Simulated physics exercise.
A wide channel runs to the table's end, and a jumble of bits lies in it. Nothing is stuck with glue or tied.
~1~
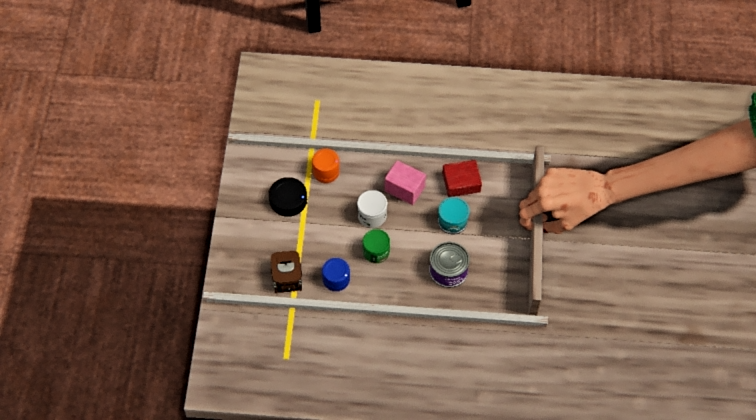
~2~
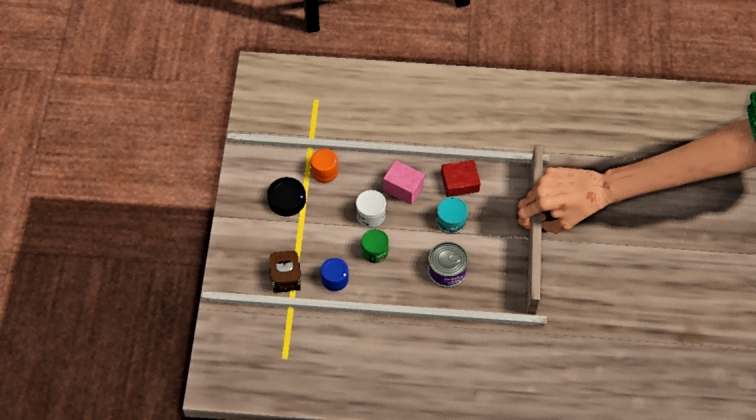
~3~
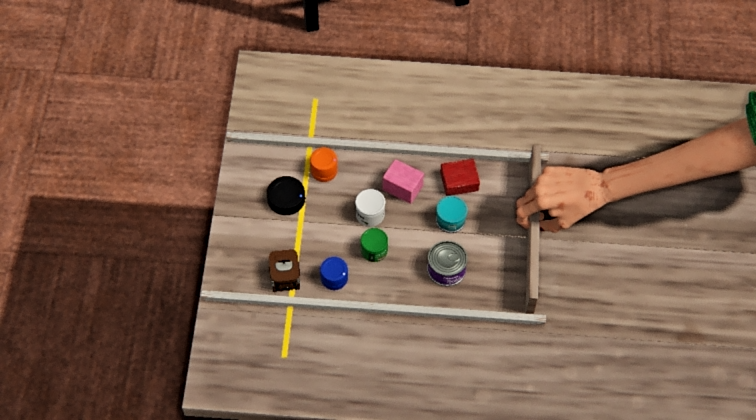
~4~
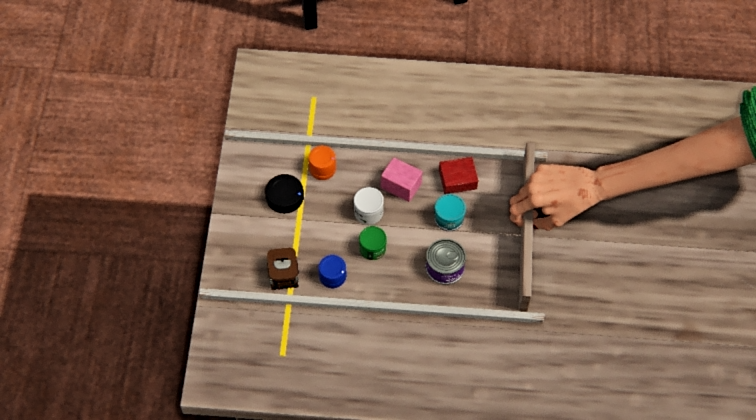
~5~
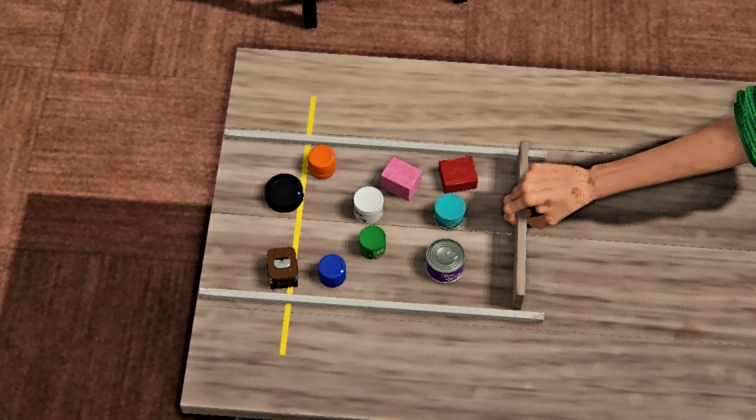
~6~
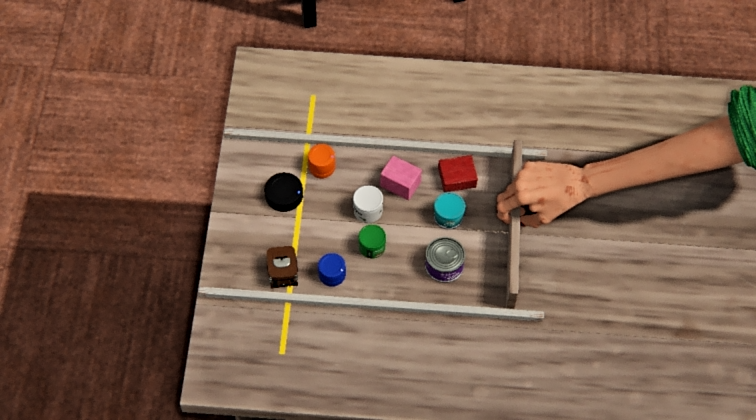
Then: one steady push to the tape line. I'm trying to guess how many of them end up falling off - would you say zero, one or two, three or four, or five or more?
I would say zero.
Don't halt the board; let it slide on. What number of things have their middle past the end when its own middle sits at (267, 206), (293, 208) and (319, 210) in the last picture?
The numbers past the end are 1, 0 and 0.
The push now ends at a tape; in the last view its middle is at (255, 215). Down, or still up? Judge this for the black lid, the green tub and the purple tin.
The black lid tumbles off, the green tub is kept, the purple tin remains up.
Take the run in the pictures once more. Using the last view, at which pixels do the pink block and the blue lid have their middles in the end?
First object about (255, 175); second object about (277, 278).
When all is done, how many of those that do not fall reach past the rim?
Count: 1.
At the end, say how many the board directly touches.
That makes 4.
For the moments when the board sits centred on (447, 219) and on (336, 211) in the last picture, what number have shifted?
By the first moment it's 4, by the second it's 10.
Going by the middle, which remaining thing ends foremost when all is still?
That'd be the black lid, foremost of the lot.
Soon after, none off yet; black lid at rest near (284, 192); brown case at rest near (283, 267); orange lid at rest near (322, 161).
In the end, the number that fall off is zero.
